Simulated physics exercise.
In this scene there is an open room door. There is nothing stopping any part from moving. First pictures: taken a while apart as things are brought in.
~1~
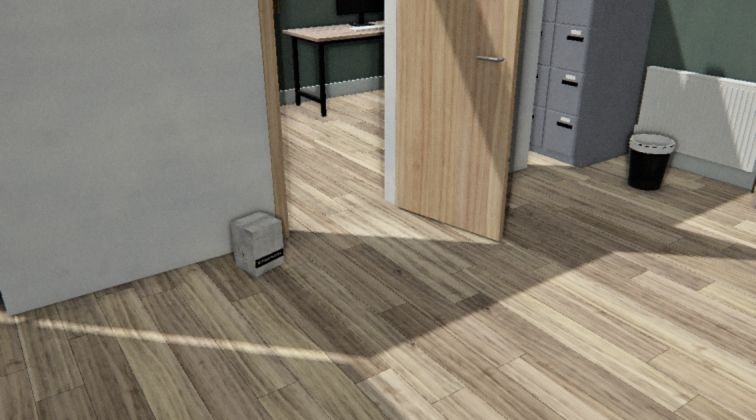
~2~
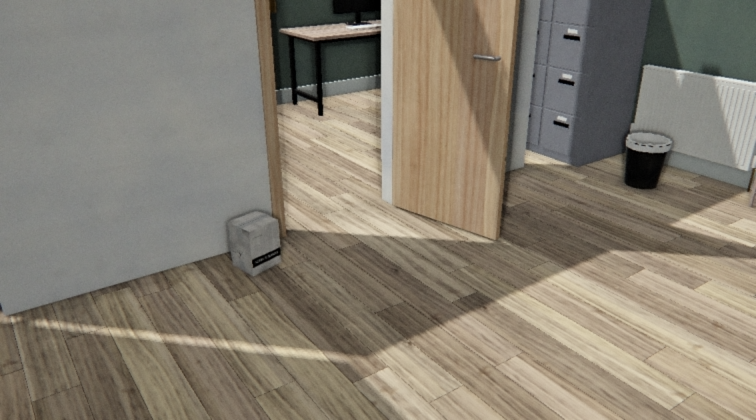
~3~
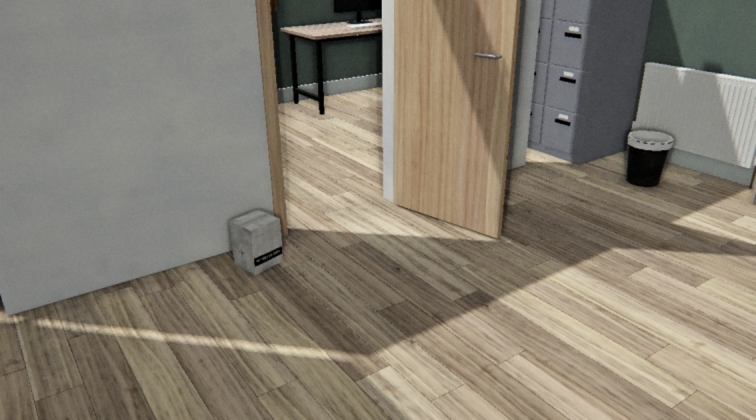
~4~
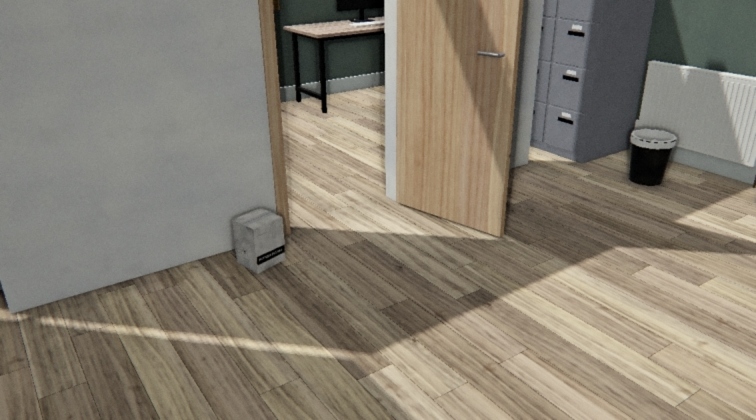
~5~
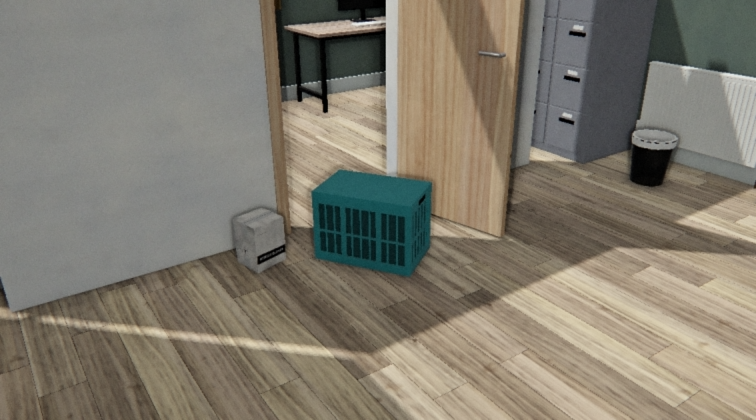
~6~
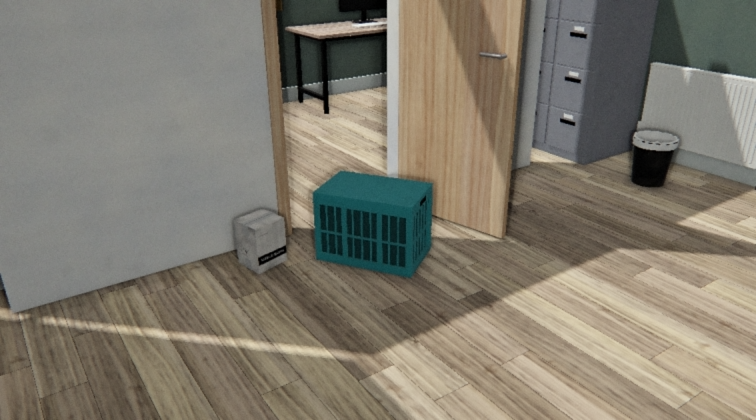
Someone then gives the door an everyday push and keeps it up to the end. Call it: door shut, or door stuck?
Door stuck.
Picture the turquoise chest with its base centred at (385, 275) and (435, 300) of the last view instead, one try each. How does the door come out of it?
Held up, then Swings all the way.
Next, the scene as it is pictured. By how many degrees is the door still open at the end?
Around 70 degrees.
Then, 0.50 s past the last view, door at 93°.
Then, 0.80 s past the last view, door at 81°.
Finally, door at 71°; both still in place. Final places as the last picture's camera would see them, turquoise chest near (373, 222).
